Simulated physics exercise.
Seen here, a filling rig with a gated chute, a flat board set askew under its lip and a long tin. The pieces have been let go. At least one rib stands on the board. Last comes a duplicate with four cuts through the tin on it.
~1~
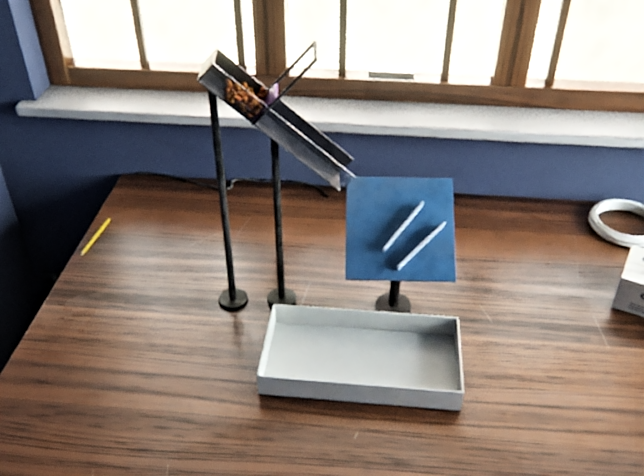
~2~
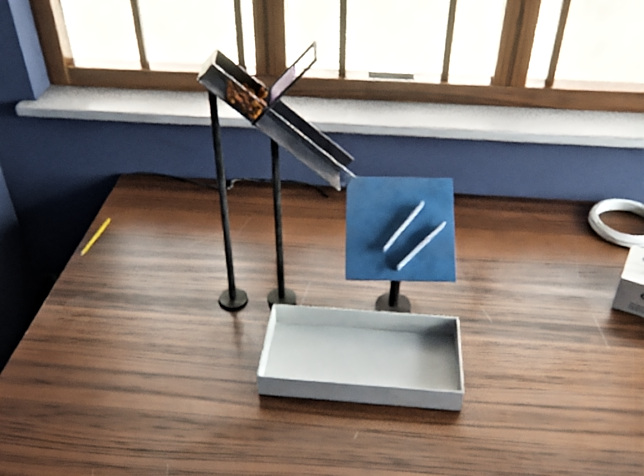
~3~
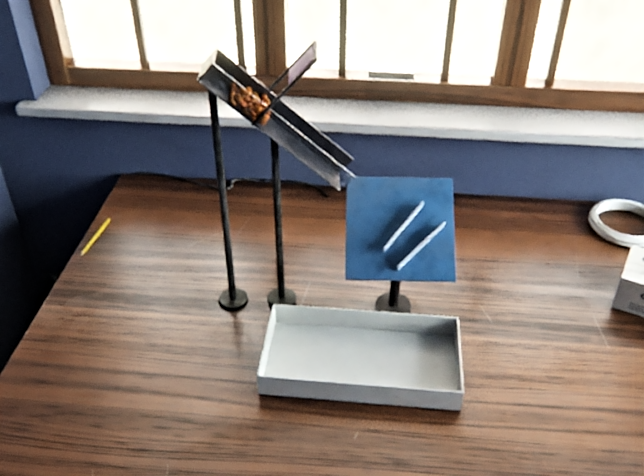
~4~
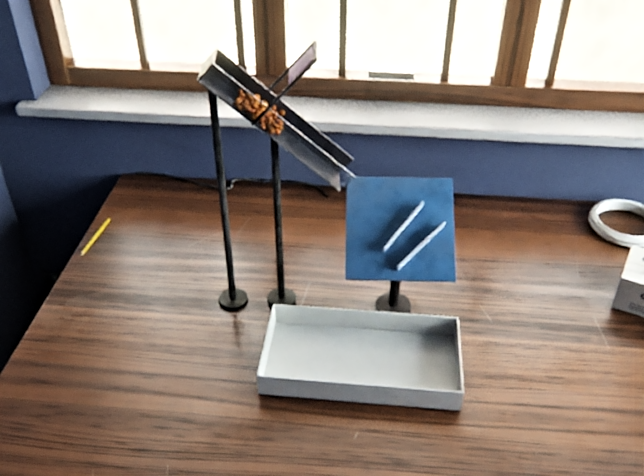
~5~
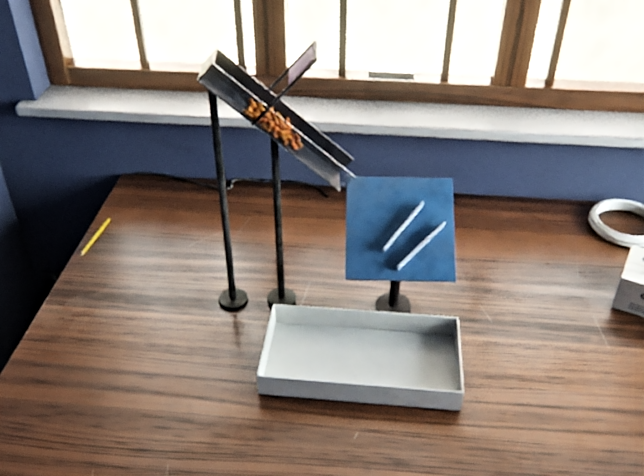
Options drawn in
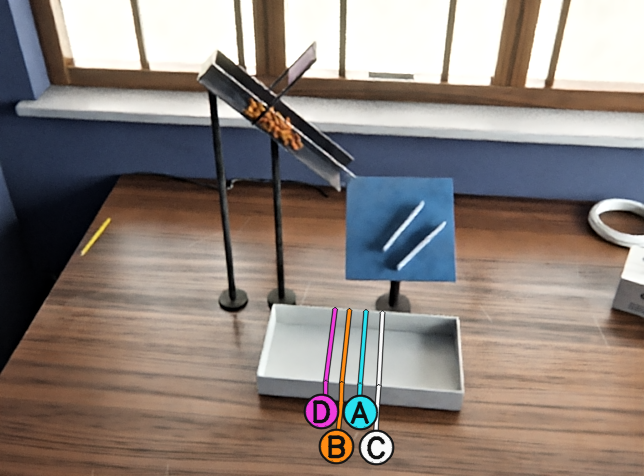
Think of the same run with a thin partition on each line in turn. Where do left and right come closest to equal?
Line A does it best.
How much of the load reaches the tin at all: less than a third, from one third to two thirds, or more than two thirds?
More than two thirds.
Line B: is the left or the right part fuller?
The right side.
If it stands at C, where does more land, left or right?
Left.
On the marked copy, line A crosses the front rim at (360, 384); line B crosses the front rim at (341, 382); line C crosses the front rim at (378, 385); line D crosses the front rim at (325, 381).
With A, of what is caught, roughly half on the left of the divider, roughly half on the right.
With B, of what is caught, about a tenth on the left of the divider, almost all on the right.
With C, of what is caught, almost all on the left of the divider, about a tenth on the right.
With D, of what is caught, not one piece on the left of the divider, every piece on the right.
